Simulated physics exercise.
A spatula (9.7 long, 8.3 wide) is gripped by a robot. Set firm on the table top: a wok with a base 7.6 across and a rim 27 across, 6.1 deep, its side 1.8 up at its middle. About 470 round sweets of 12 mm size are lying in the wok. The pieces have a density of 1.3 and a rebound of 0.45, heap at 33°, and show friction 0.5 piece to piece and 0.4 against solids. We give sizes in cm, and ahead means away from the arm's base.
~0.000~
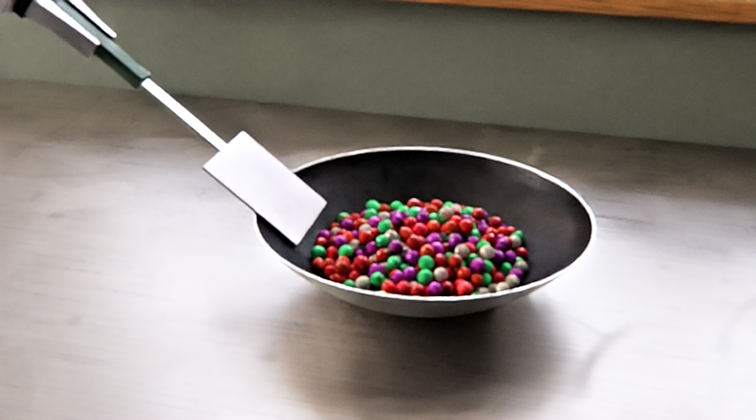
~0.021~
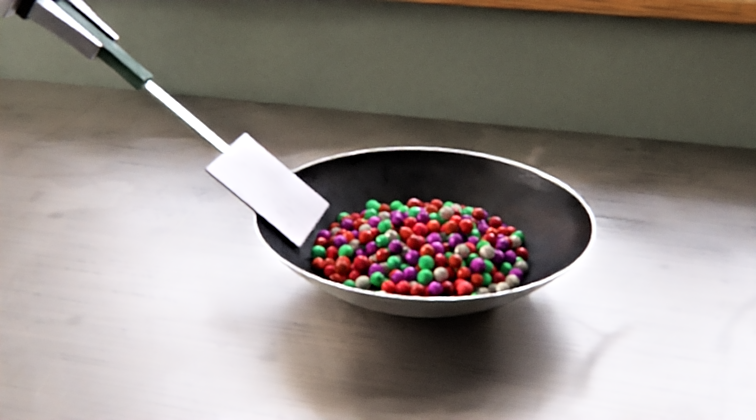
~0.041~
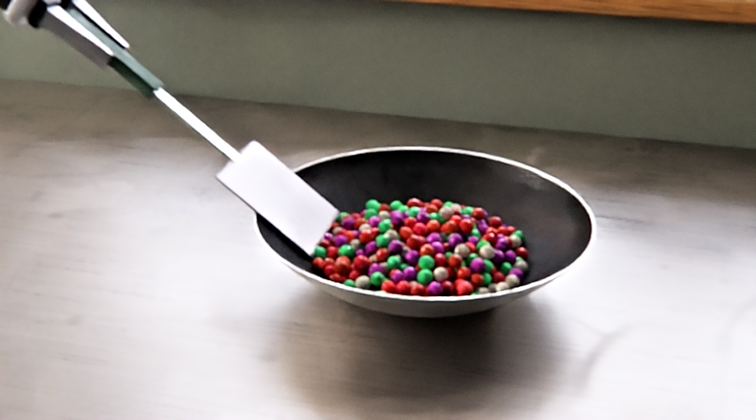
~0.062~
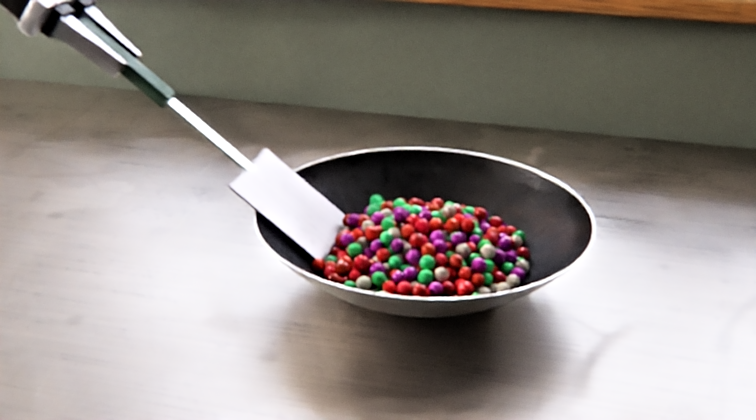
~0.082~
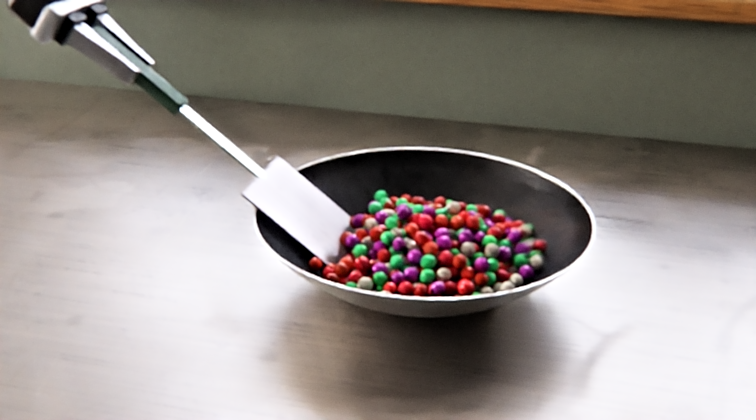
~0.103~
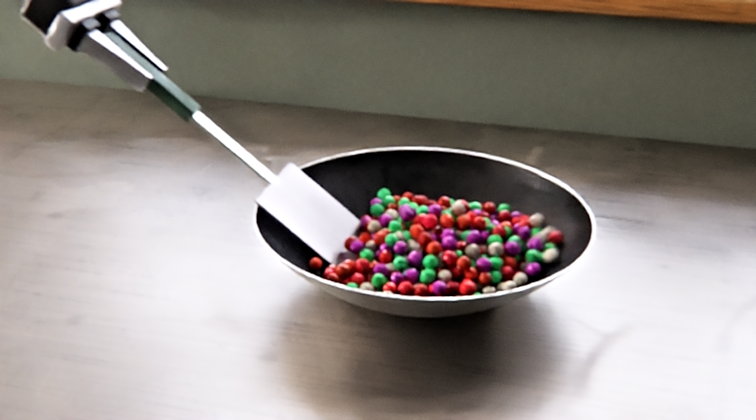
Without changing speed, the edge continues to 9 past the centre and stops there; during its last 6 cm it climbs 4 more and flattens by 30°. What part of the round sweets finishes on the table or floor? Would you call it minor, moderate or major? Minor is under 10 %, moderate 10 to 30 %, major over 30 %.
I would call it moderate.
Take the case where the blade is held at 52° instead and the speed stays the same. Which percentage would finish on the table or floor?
Near 25 %.
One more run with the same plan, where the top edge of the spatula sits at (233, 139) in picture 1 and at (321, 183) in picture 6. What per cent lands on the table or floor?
Roughly 45 percent ends up there.
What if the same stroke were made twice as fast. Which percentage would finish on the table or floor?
Then roughly 45 percent.
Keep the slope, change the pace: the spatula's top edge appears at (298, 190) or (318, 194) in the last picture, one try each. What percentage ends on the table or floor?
First try around 40 %, second try around 40 %.
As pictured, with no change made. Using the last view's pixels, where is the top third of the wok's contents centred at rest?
Pixel estimate: About (528, 242).
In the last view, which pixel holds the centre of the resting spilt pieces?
Resting centre: About (659, 299).
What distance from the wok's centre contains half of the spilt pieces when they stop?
Distance, approx.: 22 cm.
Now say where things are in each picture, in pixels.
The first frame shows spatula top edge at (223, 149), sloping 38°; upper third of the load around (421, 240), from x 320 to 520, top at y 205; 474 in the wok.
The second frame shows spatula top edge at (226, 151), sloping 38°; upper third of the load around (421, 240), from x 320 to 520, top at y 205.
The third frame shows spatula top edge at (236, 159), sloping 38°; upper third of the load around (421, 240), from x 320 to 520, top at y 205.
The fourth frame shows spatula top edge at (249, 168), sloping 38°; upper third of the load around (422, 237), from x 320 to 520, top at y 200.
The fifth frame shows spatula top edge at (261, 175), sloping 38°; upper third of the load around (431, 236), from x 315 to 540, top at y 195.
The sixth frame shows spatula top edge at (273, 181), sloping 38°; upper third of the load around (449, 236), from x 315 to 555, top at y 195; 474 in the wok.
By 0.20 s, sloping 38°, highest piece 7 above the table; 474 in the wok.
By 0.31 s, sloping 26°, highest piece 9 above the table; 458 in the wok, 16 on the blade or in flight.
By 0.56 s, sloping 8°, highest piece 9 above the table; 372 in the wok, 91 on the table or floor, 11 on the blade or in flight.
By 1.61 s, sloping 8°, highest piece 7 above the table; 370 in the wok, 104 on the table or floor.
Final count, 370 in the wok, 104 on the table or floor. That is 22 % on the table or floor.
